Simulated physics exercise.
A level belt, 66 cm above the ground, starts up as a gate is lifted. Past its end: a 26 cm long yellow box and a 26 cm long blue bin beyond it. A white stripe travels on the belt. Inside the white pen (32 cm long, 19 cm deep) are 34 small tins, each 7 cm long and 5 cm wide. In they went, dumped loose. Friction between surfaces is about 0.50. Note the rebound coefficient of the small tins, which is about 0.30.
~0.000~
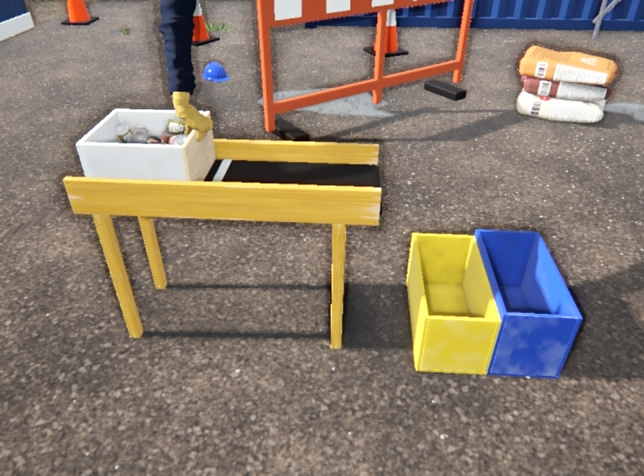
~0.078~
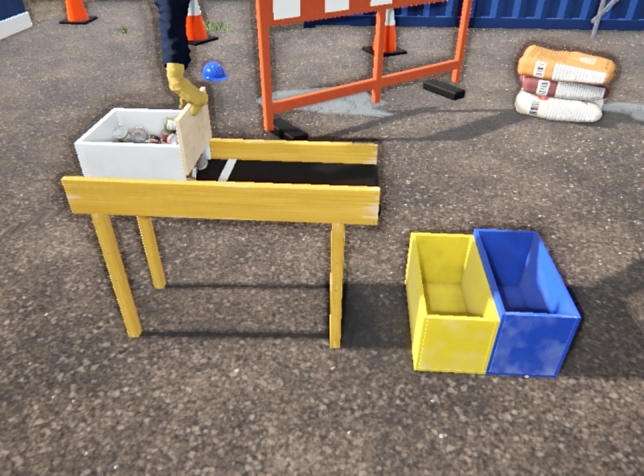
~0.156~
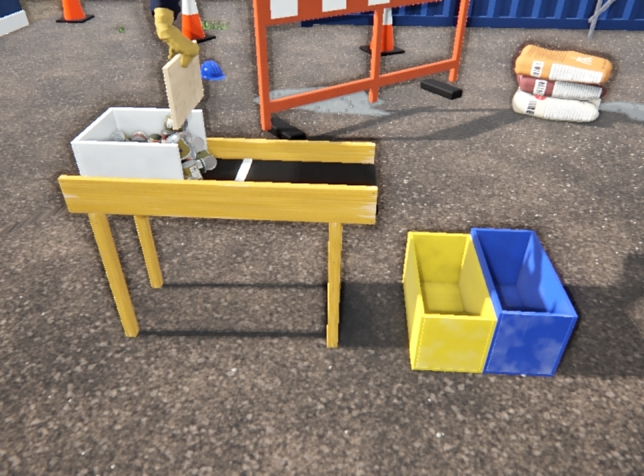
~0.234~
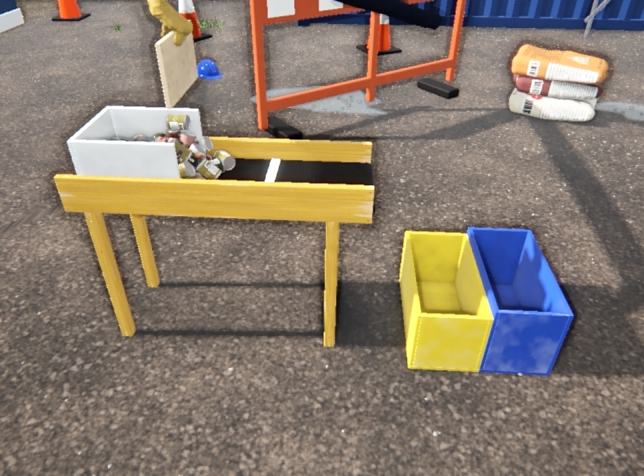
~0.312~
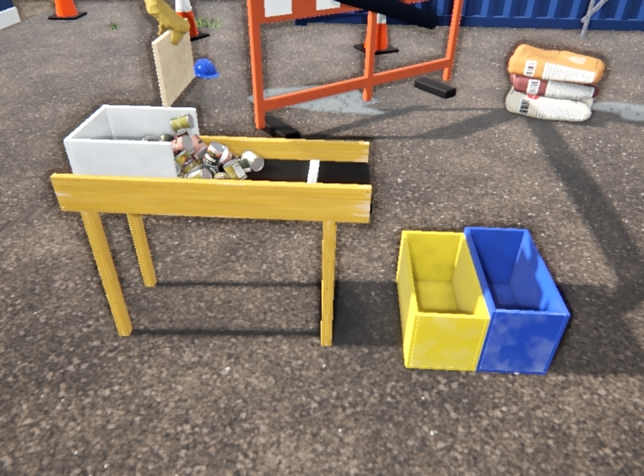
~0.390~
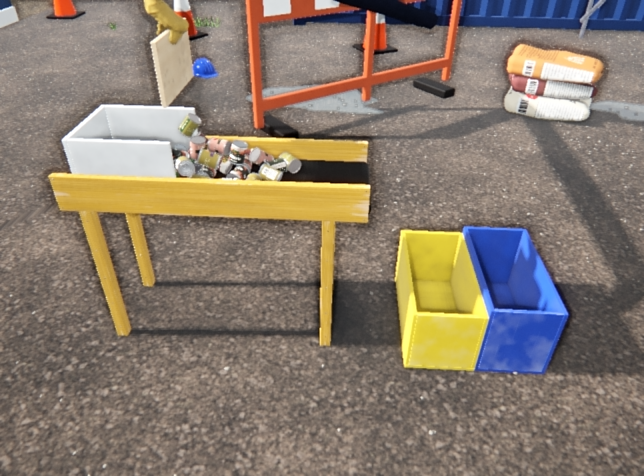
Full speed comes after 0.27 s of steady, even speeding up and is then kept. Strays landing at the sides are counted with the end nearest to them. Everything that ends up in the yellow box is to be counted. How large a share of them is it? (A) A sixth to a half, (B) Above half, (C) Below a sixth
(C) Below a sixth.
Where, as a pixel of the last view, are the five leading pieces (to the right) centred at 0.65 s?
(416, 185).
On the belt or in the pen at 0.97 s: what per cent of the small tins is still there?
Some 5 per cent.
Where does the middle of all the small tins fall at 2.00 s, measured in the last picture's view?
Centre: Approx. (494, 313).
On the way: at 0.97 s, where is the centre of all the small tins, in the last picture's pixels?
Near (475, 235) in pixels.
After 0.65 s, 1 still in the white pen, 25 on the belt and 8 in the air.
After 0.97 s, 12 in the blue bin, 2 on the belt and 20 in the air.
After 1.42 s, 1 in the yellow box, 31 in the blue bin, 1 on the belt and 1 in the air.
Outcome (at 2.00 s), 2 in the yellow box and 32 in the blue bin. Asked share, 2 of 34, 6 per cent.
